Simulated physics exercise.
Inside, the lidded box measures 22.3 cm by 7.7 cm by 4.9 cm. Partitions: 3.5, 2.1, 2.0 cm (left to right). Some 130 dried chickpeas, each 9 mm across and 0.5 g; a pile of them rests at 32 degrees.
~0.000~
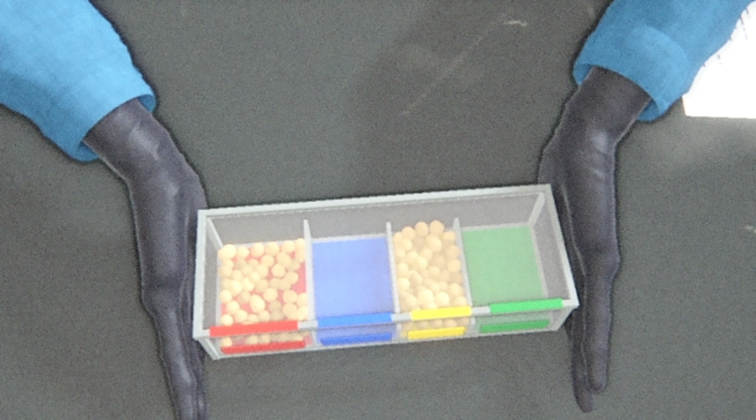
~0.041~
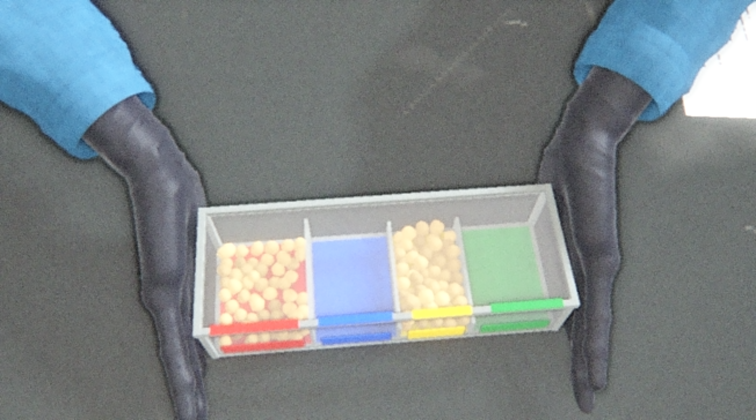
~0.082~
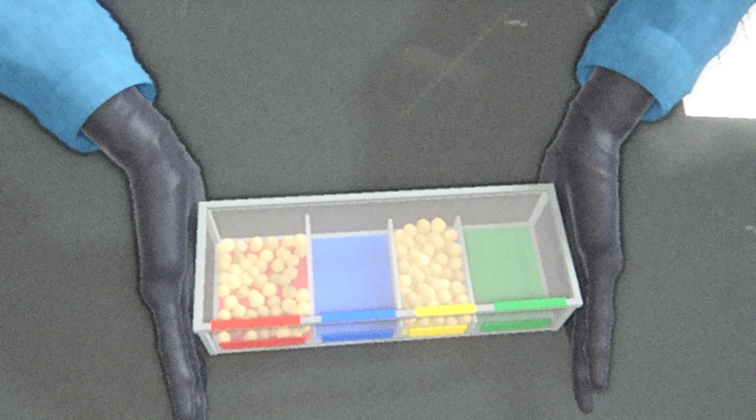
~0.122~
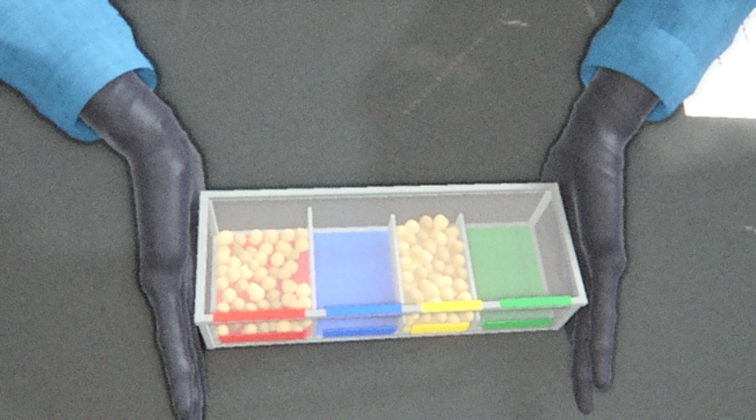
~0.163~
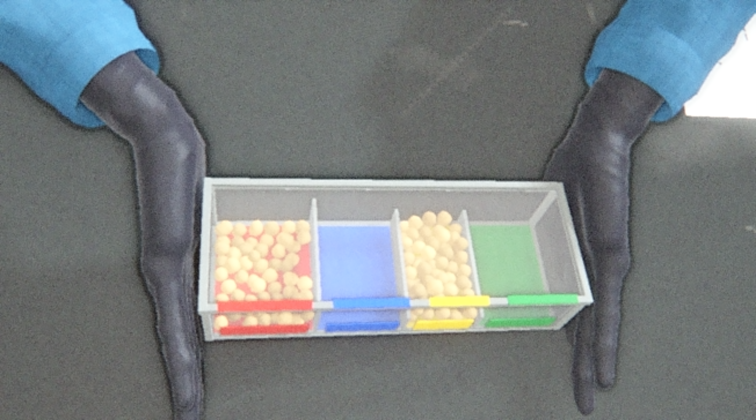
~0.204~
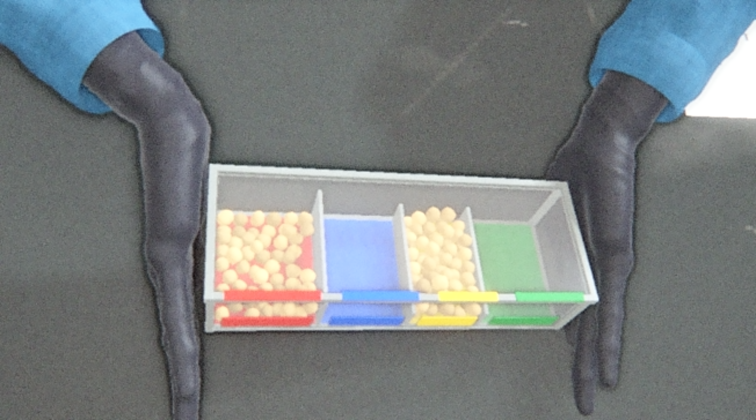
In this clip, two dark-gloved hands flank a clear box with red, blue, yellow and green sections, small pale balls filling the red and yellow ones, and the box tilts slightly, its left side rising as the left hand shifts.
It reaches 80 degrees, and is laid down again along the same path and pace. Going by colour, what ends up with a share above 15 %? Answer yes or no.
Red yes, blue no, green yes, yellow yes.
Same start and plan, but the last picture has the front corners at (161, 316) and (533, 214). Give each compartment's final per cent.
Red 60; blue 20; green 0; yellow 20.
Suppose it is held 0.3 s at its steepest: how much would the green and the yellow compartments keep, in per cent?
In that case green 25; yellow 35.
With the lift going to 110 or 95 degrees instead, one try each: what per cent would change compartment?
Some 80 and 60 per cent.
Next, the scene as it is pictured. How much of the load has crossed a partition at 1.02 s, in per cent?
About 10 per cent.
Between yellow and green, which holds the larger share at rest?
It is the yellow one.
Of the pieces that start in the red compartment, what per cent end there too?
Some 90 per cent.
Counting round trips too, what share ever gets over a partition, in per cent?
Roughly 30 per cent.
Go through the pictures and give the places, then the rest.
The first picture shows box tilt 0 degrees, front corners at (201, 331) and (570, 301); red 45 %, yellow 55 %.
The second picture shows box tilt 1 degrees, front corners at (201, 330) and (571, 301).
The third picture shows box tilt 3 degrees, front corners at (202, 325) and (574, 300).
The fourth picture shows box tilt 6 degrees, front corners at (203, 316) and (578, 299), lowest corner right back.
The fifth picture shows box tilt 9 degrees, front corners at (207, 306) and (584, 297), lowest corner right back.
The sixth picture shows box tilt 13 degrees, front corners at (213, 294) and (589, 296), lowest corner right back; red 45 %, yellow 55 %. The box's pace is about 90 degrees a second.
After 1.02 s, tilt 80 degrees; red 45 %, green 10 %, yellow 45 %.
After 1.56 s, tilt 35 degrees; red 40 %, green 25 %, yellow 35 %.
After 2.16 s, tilt 0 degrees; red 40 %, green 25 %, yellow 35 %.
In the end, at 2.5 s, red 40 %, blue 0 %, green 25 %, yellow 35 %.
